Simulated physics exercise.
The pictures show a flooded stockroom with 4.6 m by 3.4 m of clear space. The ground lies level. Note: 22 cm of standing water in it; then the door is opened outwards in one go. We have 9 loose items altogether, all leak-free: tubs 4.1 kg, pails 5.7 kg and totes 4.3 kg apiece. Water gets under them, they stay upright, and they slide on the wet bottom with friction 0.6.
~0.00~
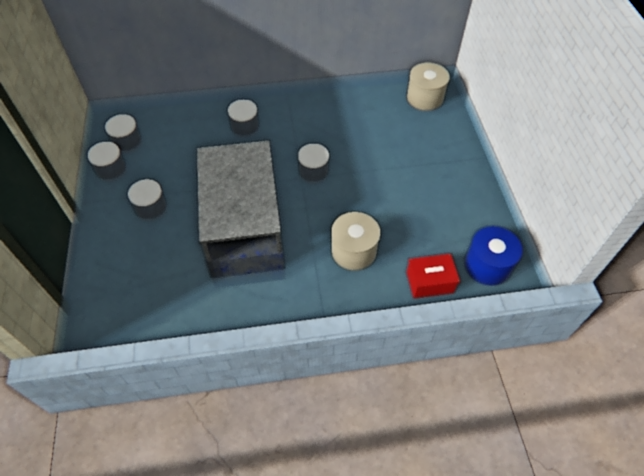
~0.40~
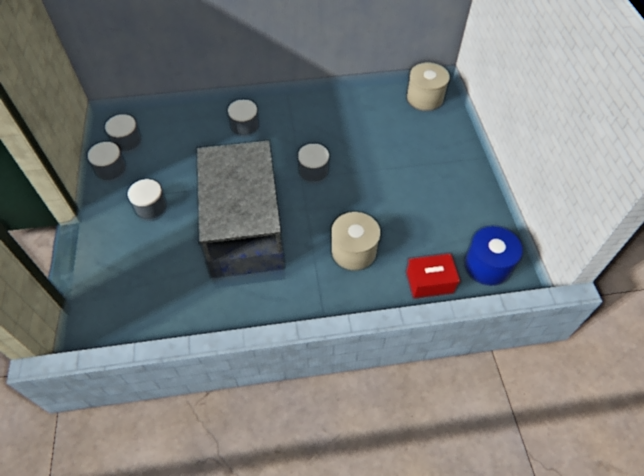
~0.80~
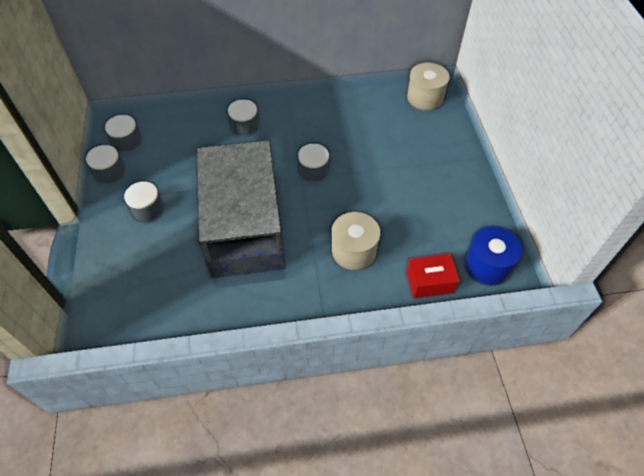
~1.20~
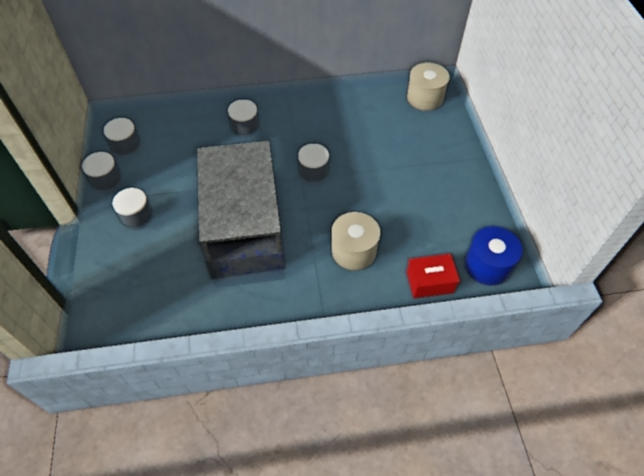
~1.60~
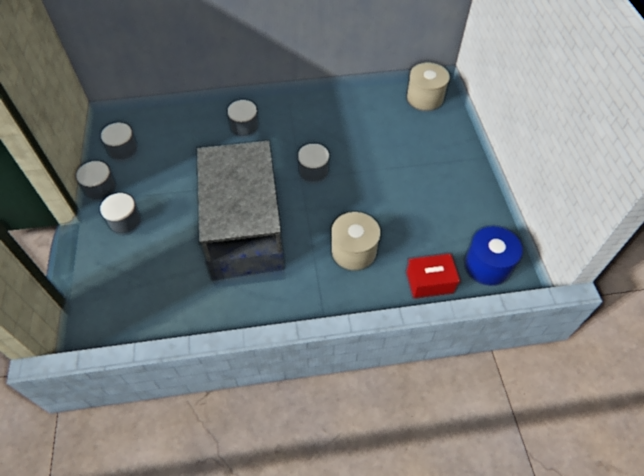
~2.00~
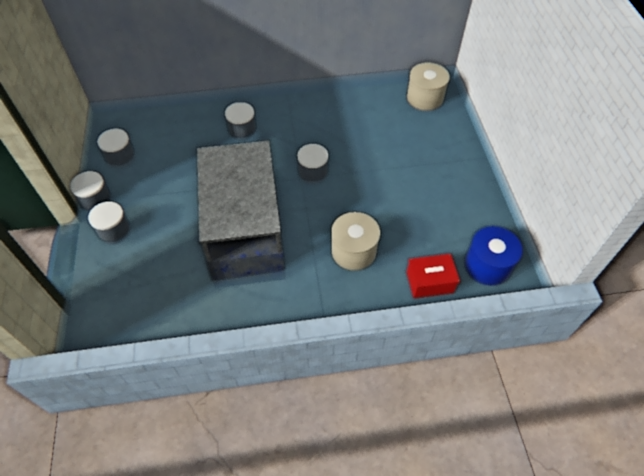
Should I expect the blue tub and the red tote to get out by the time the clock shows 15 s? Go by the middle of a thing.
Note - blue tub is trapped; red tote is trapped.
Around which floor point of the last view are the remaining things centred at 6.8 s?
(312, 220).
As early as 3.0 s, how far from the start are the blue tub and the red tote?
Shifts by then: Around 0 and 5 cm.
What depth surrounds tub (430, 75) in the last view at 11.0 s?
14 cm.
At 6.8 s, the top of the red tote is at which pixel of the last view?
Look around (379, 284) in the last view.
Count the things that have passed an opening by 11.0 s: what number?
The answer is 4 at that time.
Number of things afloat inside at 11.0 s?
At that time the total is 5.
After 3.0 s the blue tub is near (496, 247), 0.0 m from its start, afloat; the red tote is near (430, 272), 0.0 m from its start, afloat; 2 of 9 are out; 7 afloat.
After 6.8 s the blue tub is near (475, 254), 0.2 m from its start, afloat; the red tote is near (379, 284), 0.5 m from its start, afloat; 3 of 9 are out; 6 afloat.
After 11.0 s the blue tub is near (466, 257), 0.3 m from its start, afloat; the red tote is near (349, 293), 0.8 m from its start, afloat; 4 of 9 are out; 5 afloat.
After 15.0 s the blue tub is near (443, 266), 0.5 m from its start, afloat; the red tote is near (248, 315), 1.7 m from its start, afloat; 5 of 9 are out; 4 afloat.
